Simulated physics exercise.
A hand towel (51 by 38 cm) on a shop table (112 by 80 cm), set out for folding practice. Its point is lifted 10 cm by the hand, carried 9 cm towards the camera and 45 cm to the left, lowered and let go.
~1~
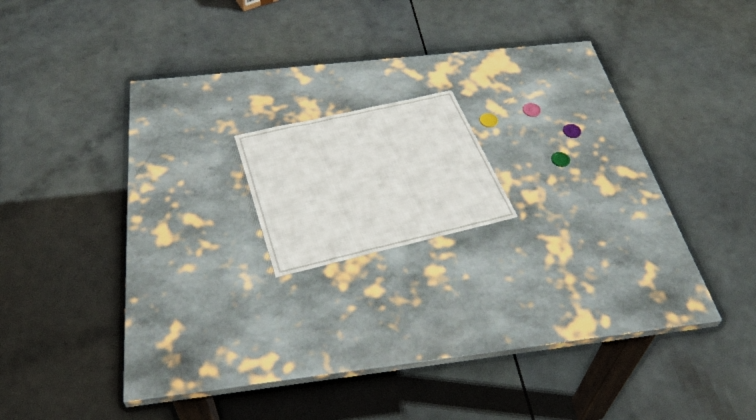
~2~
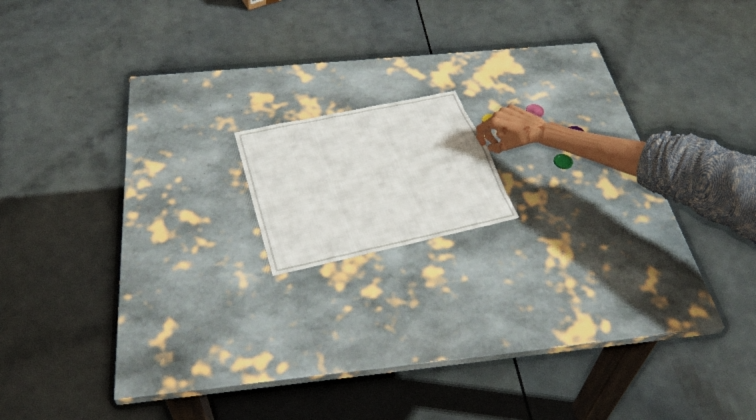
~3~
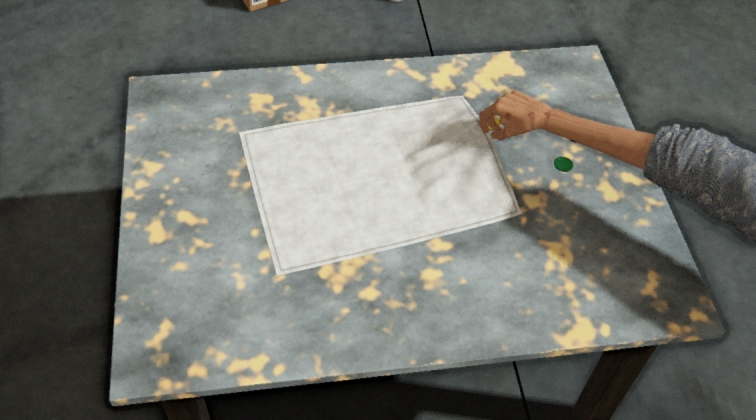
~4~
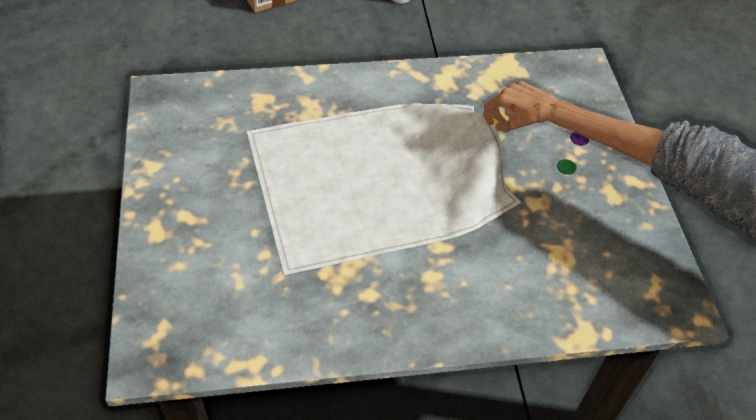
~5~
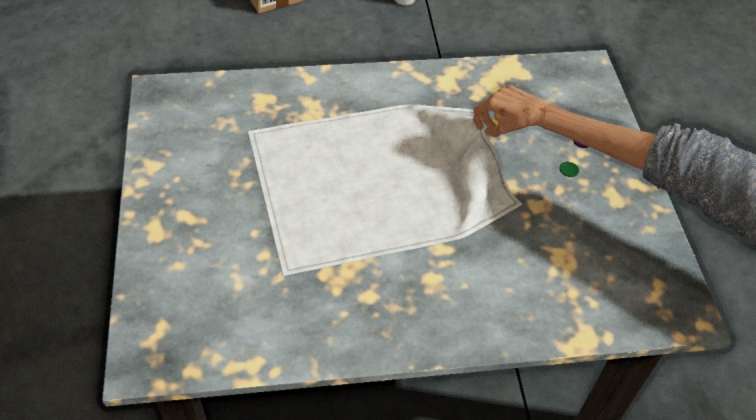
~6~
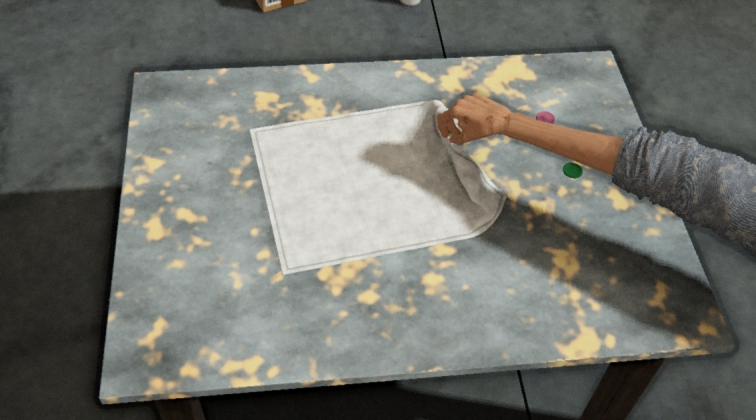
A hand reached in from the right over a table with four colored discs, took hold of the far right corner of a pale cloth, lifted it and drew it back toward the left.
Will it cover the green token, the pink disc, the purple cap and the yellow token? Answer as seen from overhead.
The green token stays uncovered, the pink disc stays uncovered, the purple cap remains in the open, the yellow token remains in the open.
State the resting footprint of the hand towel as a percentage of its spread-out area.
I'd put it at around 50 percent of the spread-out size.
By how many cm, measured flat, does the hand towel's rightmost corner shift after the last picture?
Roughly 48 cm.
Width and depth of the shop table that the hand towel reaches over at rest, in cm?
About 32 by 40 cm.
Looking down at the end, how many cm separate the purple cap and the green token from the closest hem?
First: Approx. 49 cm; second: Approx. 41 cm.
Next, 65 % of it is down, spanning 39 by 42 cm, above no small thing.
Then, 50 % of it is down, spanning 31 by 41 cm, above no small thing.
After that, 55 % of it is down, spanning 31 by 41 cm, above no small thing.
Later, 55 % of it is down, spanning 32 by 41 cm, above no small thing.
At the end, 55 % of it is down, spanning 32 by 41 cm, above no small thing.
